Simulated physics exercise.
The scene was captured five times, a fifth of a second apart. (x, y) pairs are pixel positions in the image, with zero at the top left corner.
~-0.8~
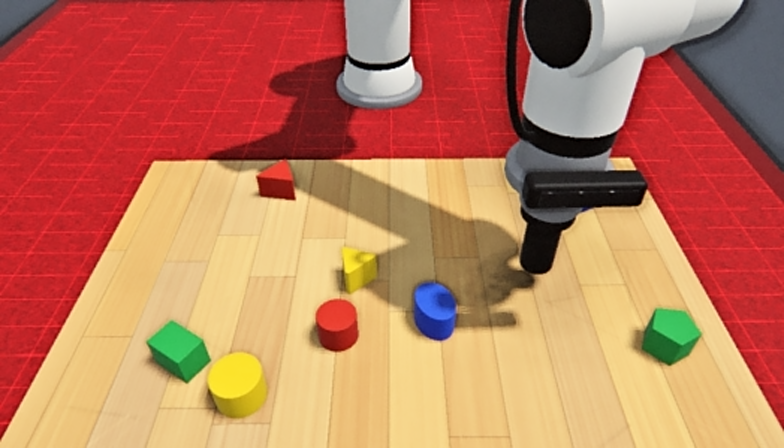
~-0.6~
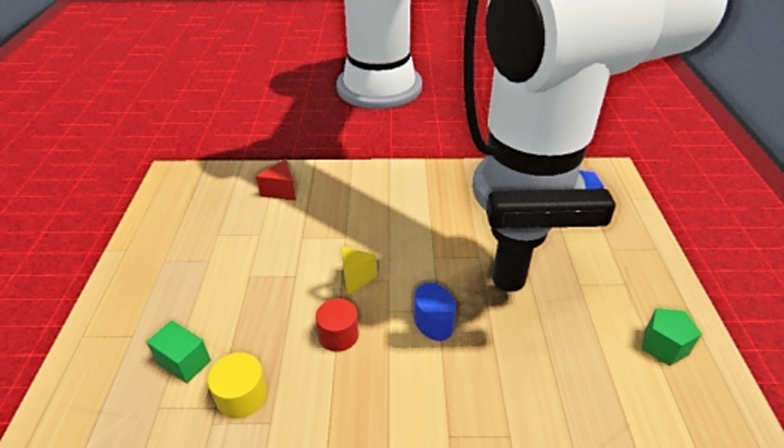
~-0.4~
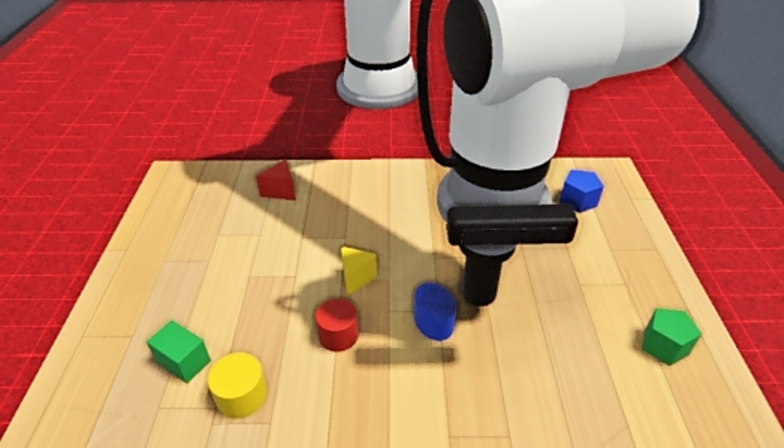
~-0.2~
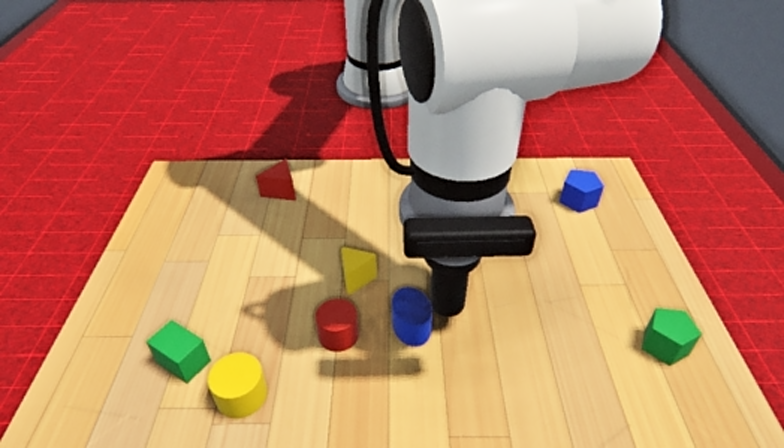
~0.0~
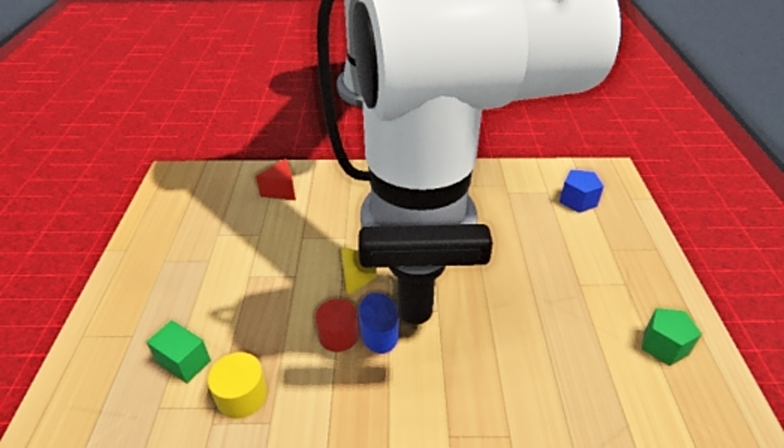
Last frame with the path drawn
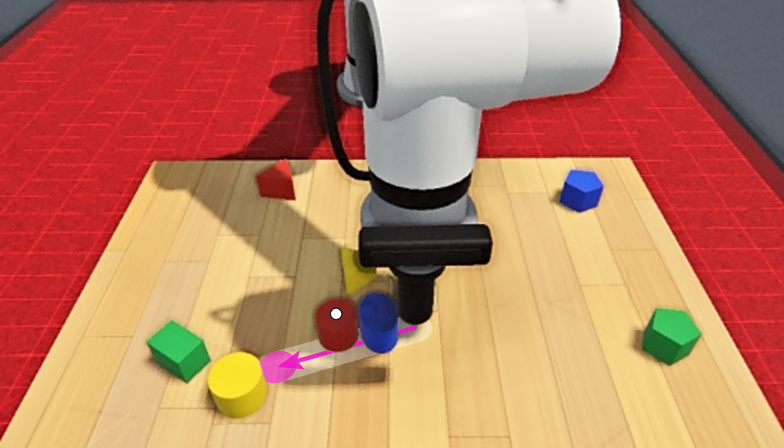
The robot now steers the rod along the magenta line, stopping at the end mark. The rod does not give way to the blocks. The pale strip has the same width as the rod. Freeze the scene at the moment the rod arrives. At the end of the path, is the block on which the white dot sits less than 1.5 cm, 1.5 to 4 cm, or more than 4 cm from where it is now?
It ends over 4 cm away.
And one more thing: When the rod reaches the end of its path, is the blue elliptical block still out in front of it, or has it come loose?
I expect it to be in front.
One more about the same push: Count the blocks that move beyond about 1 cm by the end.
Two blocks.
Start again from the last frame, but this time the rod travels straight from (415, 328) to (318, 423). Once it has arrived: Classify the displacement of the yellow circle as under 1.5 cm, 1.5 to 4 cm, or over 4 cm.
Up to 1.5 cm.
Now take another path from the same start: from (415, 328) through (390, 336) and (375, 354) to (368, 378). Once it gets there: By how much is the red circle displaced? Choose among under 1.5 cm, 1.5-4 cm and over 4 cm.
Between 1.5 and 4 cm.
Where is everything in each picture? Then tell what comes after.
Rod's lower end at (535, 264); yellow circle at (234, 374); red circle at (336, 314); blue elliptical block at (435, 300), in the first picture.
Rod at (509, 281); blocks still, in the second picture.
Rod at (479, 295); blocks still, in the third picture.
Rod at (447, 305); blue elliptical block at (412, 305), in the fourth picture.
Rod at (415, 312); yellow circle at (234, 374); red circle at (336, 314); blue elliptical block at (379, 312), in the fifth picture.
Drawn move, from (415, 328) directly to (278, 367); the dot is on the red circle.
The first path, step by step. One third of the way, rod at (369, 325); red circle at (291, 316); blue elliptical block at (331, 319), turned 20° clockwise.
Two thirds of the way, rod at (321, 338); red circle at (249, 312); blue elliptical block at (283, 327), turned 40° clockwise.
At the end, rod at (274, 352); yellow circle still; red circle at (224, 305); blue elliptical block at (238, 332), turned 65° clockwise.
